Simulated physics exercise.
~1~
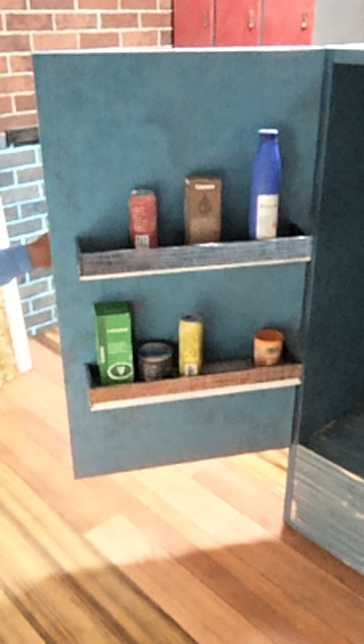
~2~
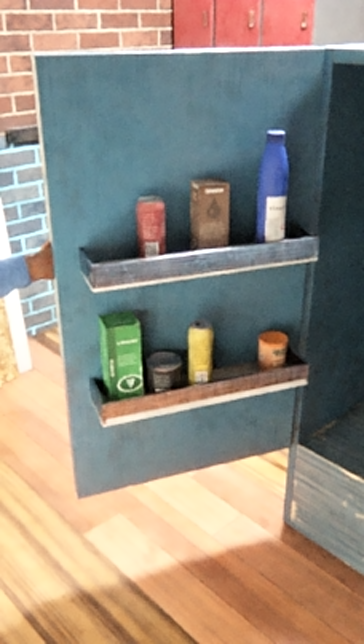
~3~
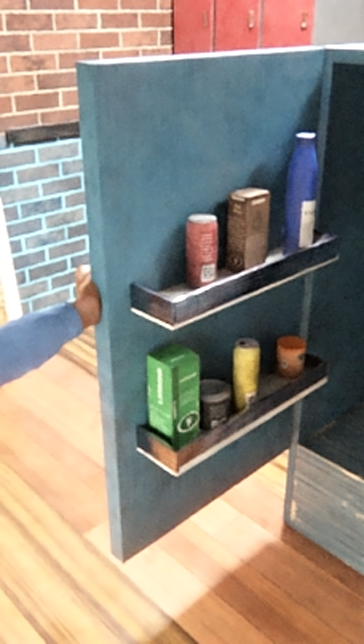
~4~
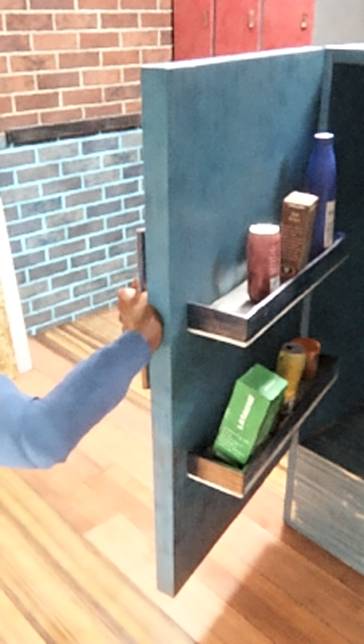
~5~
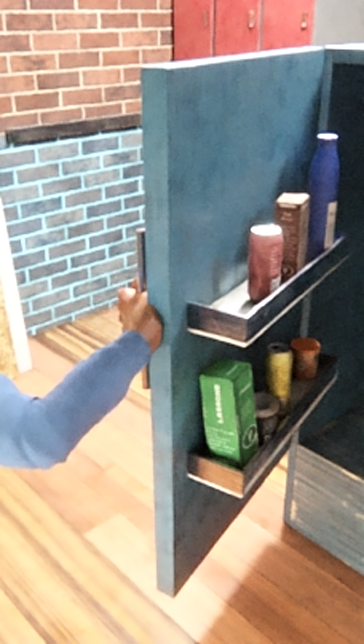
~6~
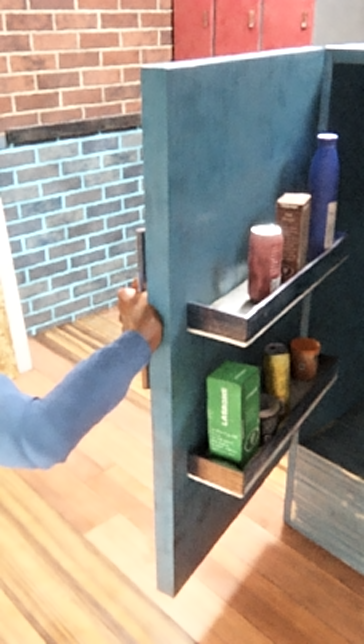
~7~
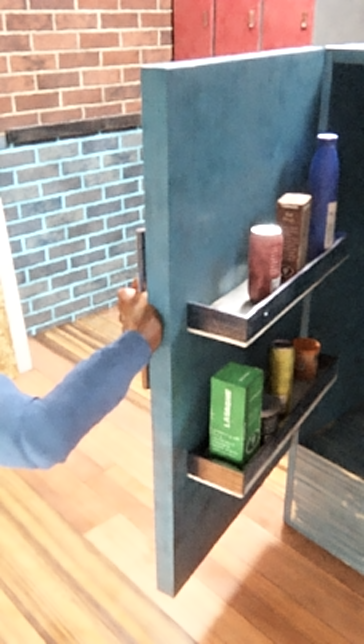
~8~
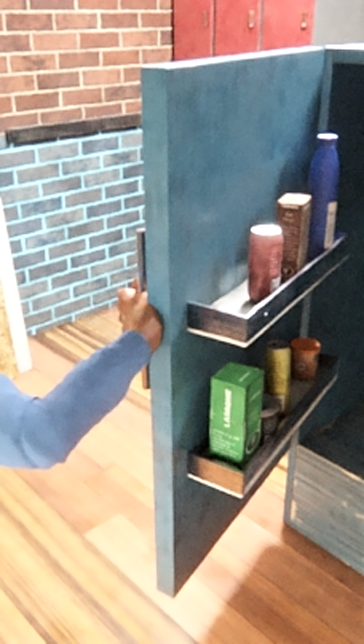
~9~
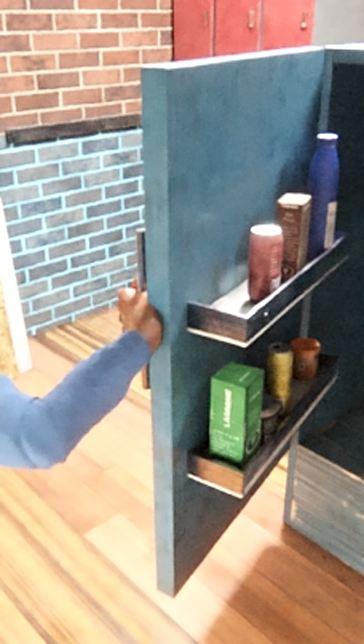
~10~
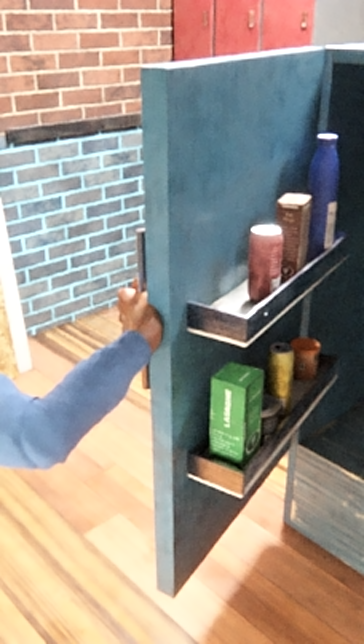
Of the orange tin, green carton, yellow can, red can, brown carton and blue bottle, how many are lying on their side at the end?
None of them are lying on their side at the end. All six are standing upright in the racks on the door.
